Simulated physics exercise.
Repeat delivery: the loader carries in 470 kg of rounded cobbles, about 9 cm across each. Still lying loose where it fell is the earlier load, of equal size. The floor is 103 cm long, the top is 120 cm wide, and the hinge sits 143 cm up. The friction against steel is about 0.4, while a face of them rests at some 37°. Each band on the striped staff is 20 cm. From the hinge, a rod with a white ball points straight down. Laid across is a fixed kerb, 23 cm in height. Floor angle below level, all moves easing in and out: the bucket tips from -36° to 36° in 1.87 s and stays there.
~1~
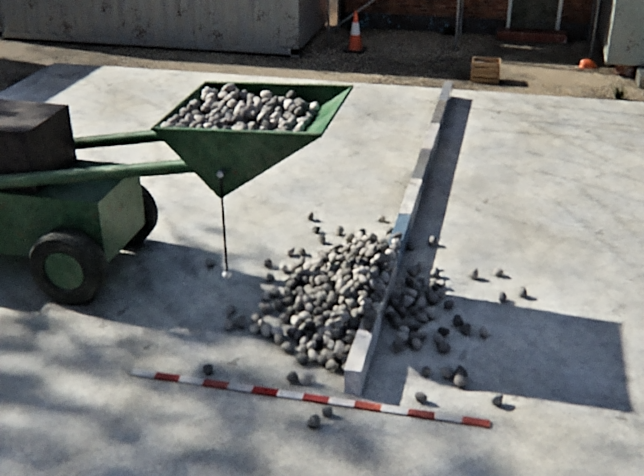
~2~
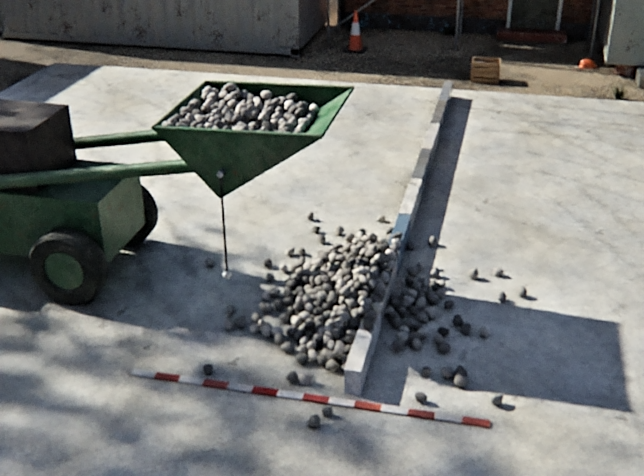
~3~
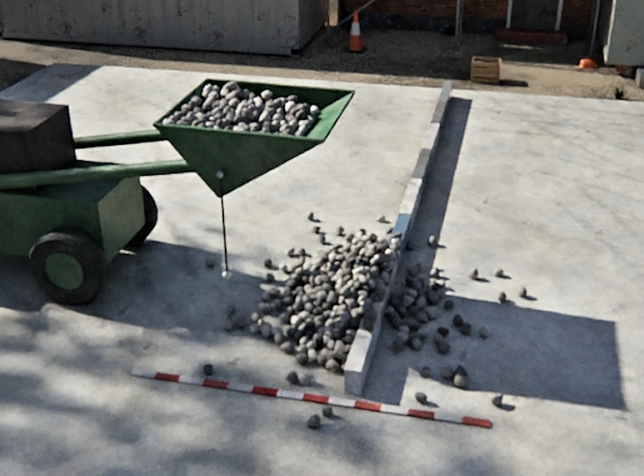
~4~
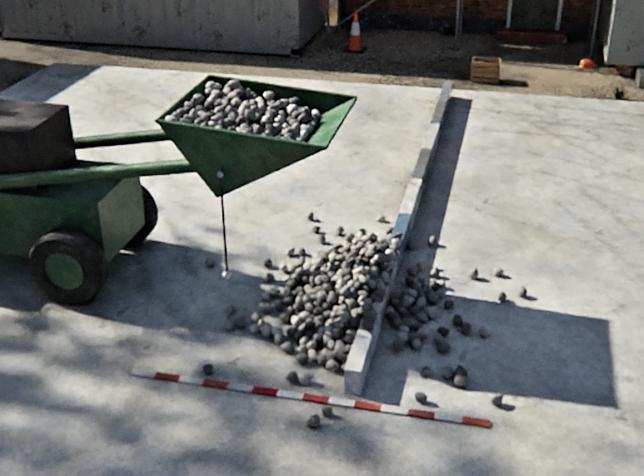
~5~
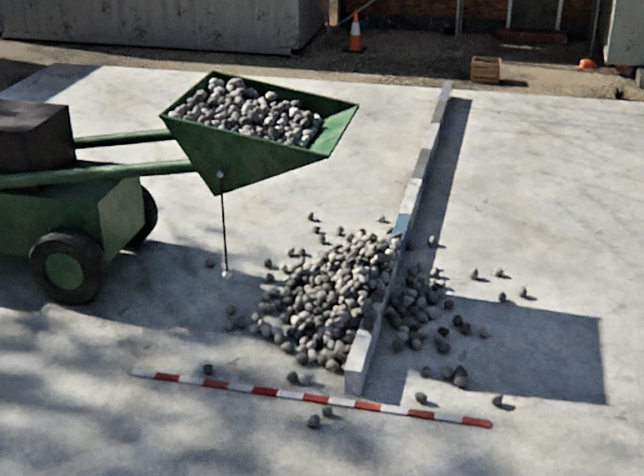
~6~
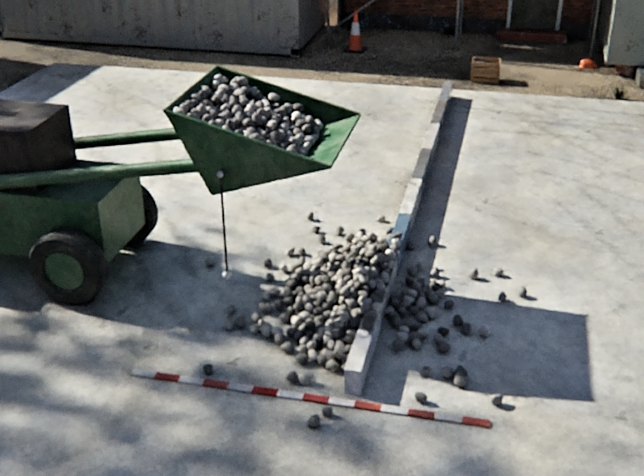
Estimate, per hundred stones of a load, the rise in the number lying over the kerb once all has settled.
Roughly 39 more per hundred.
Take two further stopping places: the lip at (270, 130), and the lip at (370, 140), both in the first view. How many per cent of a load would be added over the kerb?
Case one about 0 %, case two about 95 %.
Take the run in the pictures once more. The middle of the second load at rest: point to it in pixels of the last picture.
Middle: Approx. (361, 286) px.
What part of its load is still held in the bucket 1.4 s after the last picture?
Close to 45 in a hundred is still held.
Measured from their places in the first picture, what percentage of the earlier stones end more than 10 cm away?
Some 20 percent, give or take.
Then, 0.8 s after the last picture the floor is at 25°; in per cent of one load, 100 in the bucket, 88 on this side of the kerb, 12 over the kerb; the foremost stones are at (487, 331).
Then, 1.4 s after the last picture the floor is at 36°; in per cent of one load, 45 in the bucket, 141 on this side of the kerb, 14 over the kerb; the foremost stones are at (487, 331).
Then, 1.7 s after the last picture the floor is at 36°; in per cent of one load, 10 in the bucket, 159 on this side of the kerb, 30 over the kerb; the foremost stones are at (488, 324).
Then, 4.4 s after the last picture the floor is at 36°; in per cent of one load, 0 in the bucket, 148 on this side of the kerb, 51 over the kerb; the foremost stones are at (548, 327). Net gain over the kerb, 39.
